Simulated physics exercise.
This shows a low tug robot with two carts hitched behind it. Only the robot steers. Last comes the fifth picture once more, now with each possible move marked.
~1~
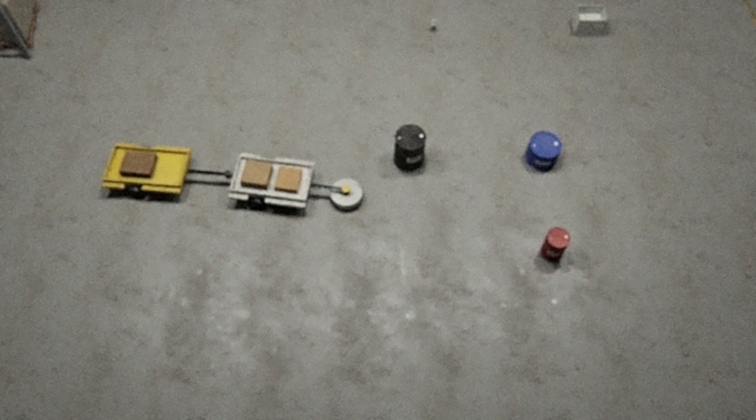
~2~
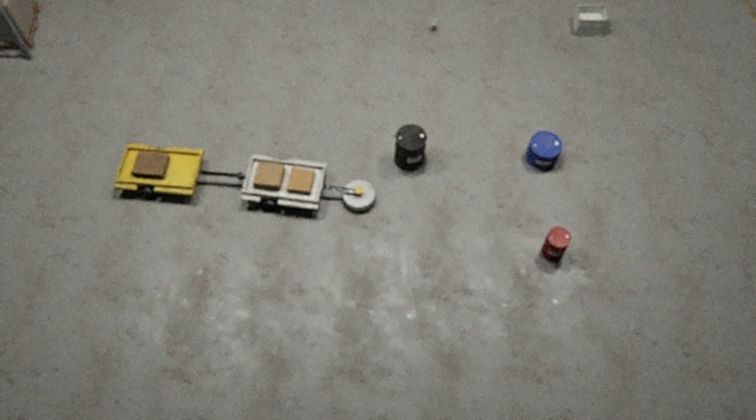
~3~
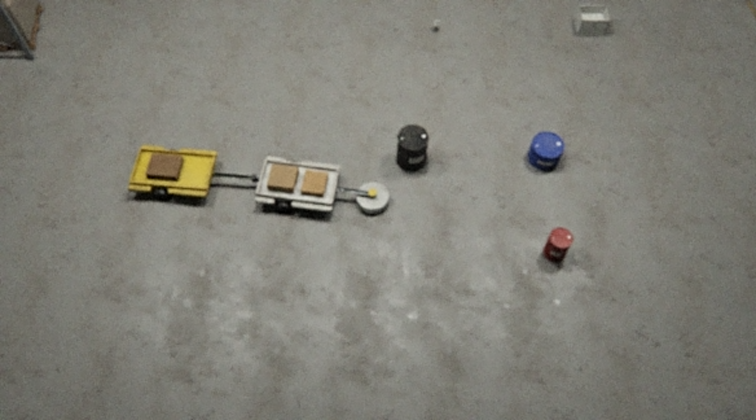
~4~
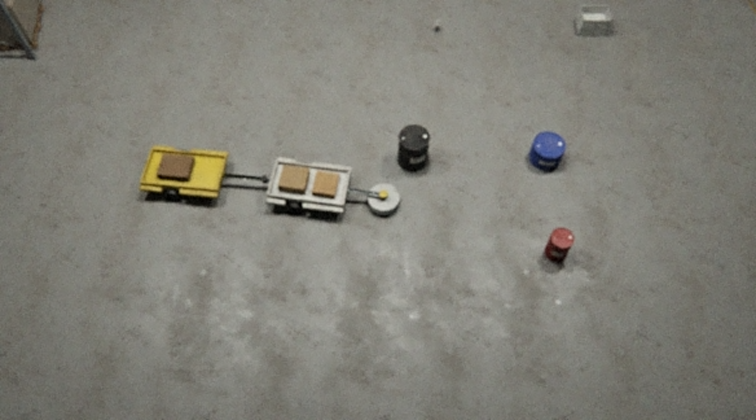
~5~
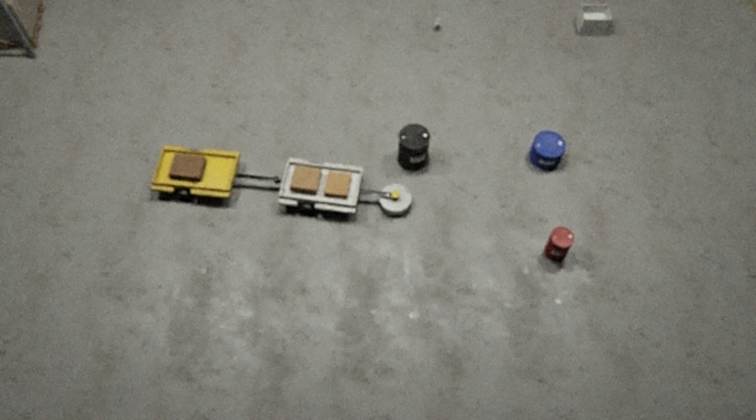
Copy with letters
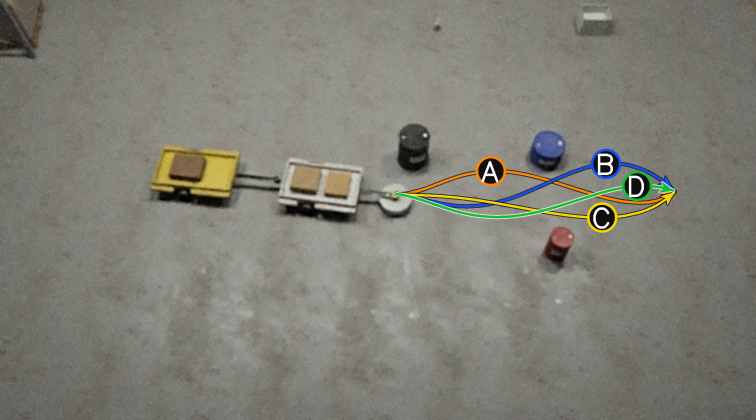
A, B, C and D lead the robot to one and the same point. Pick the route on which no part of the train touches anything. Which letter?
D is the clean one.
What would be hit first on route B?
It meets the blue tub.
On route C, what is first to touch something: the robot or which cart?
The white cart.
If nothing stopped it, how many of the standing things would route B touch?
One.
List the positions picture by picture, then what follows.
The first frame shows red keg (552, 252); robot (346, 193); white cart (272, 179).
The second frame shows robot (359, 195); white cart (285, 181); yellow cart (160, 168); blue tub (541, 157).
The third frame shows robot (373, 197); white cart (298, 183); yellow cart (173, 170); black drum (411, 159).
The fourth frame shows robot (384, 198); white cart (309, 184); yellow cart (184, 170); red keg (556, 252).
The fifth frame shows robot (396, 198); white cart (321, 185); yellow cart (196, 170); blue tub (545, 157); red keg (555, 251); black drum (413, 158).
On the marked copy, A from (396, 194) via (532, 176) to (675, 191); B from (396, 194) via (539, 187) to (672, 189); C from (396, 194) via (541, 211) to (674, 192); D from (396, 194) via (538, 212) to (673, 191).
Taking D. A third of the way, robot (495, 221), last cart (294, 182).
Two thirds of the way, robot (590, 200), last cart (389, 198).
When it is over, robot (672, 196), last cart (472, 200); nothing has been touched.
As for the rest, A meets the black drum; B meets the blue tub; C meets the red keg.
